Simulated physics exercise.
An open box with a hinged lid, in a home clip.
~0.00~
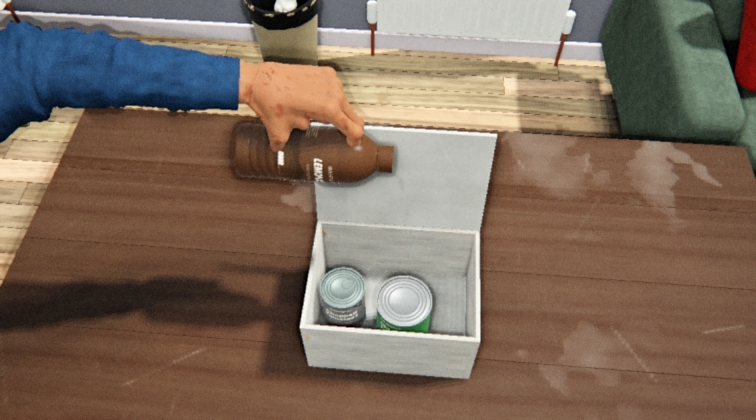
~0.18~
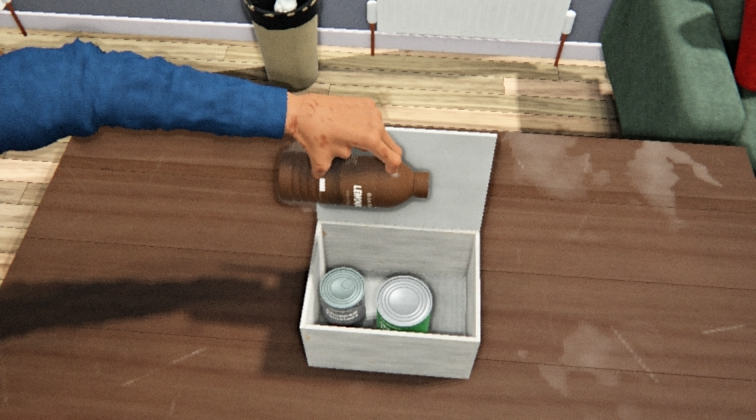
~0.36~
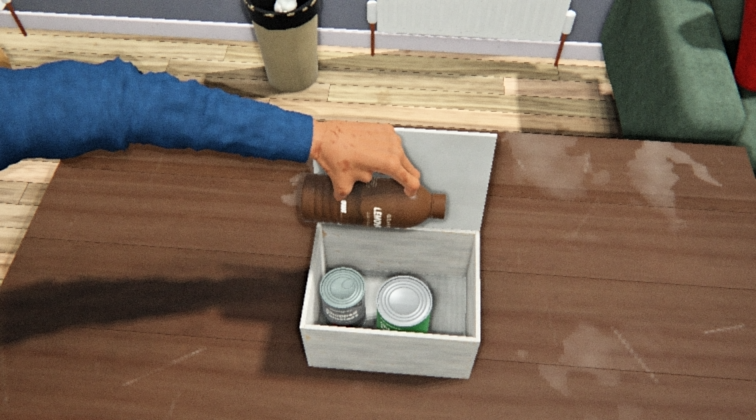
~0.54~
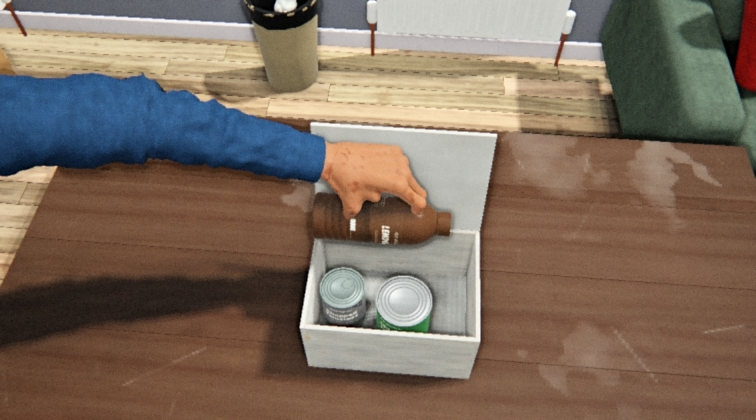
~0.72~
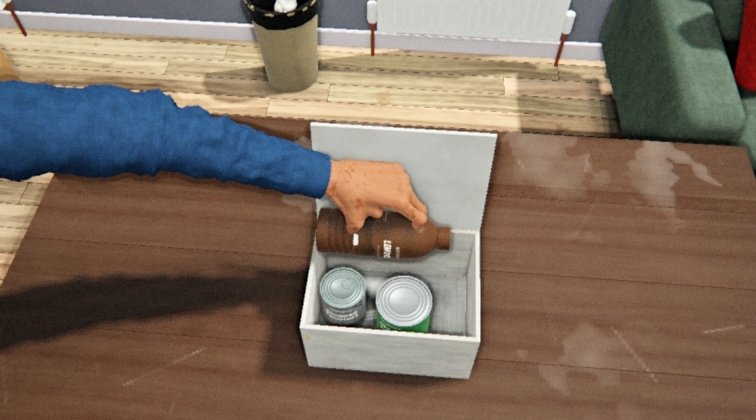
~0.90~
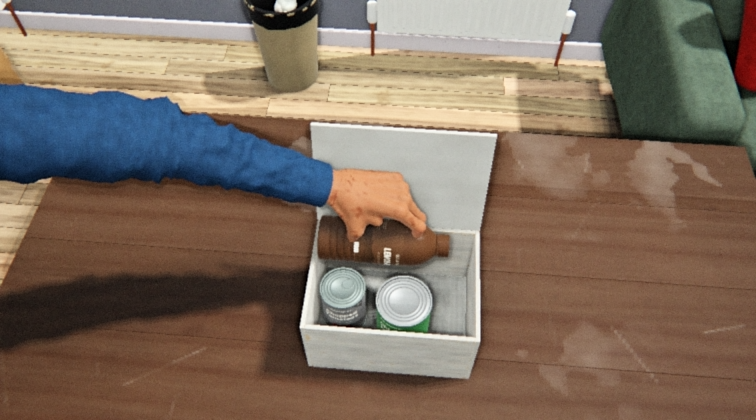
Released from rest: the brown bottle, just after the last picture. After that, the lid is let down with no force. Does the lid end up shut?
Yes.
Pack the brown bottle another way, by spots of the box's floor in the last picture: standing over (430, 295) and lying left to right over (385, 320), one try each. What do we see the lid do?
Well, first it won't go down, and then it fits down fine.
Around 2.20 s, lid 78° above the rim; brown bottle displaced about its own width near (381, 267); grey tin rocked 3° from its first pose.
Around 2.80 s, lid 30° above the rim; brown bottle displaced about its own width near (382, 267); grey tin rocked 3° from its first pose.
Finally (3.9 s), lid shut; moved from the start, brown bottle; the other 2 still in place. Final places as the last picture's camera would see them, brown bottle near (383, 278).
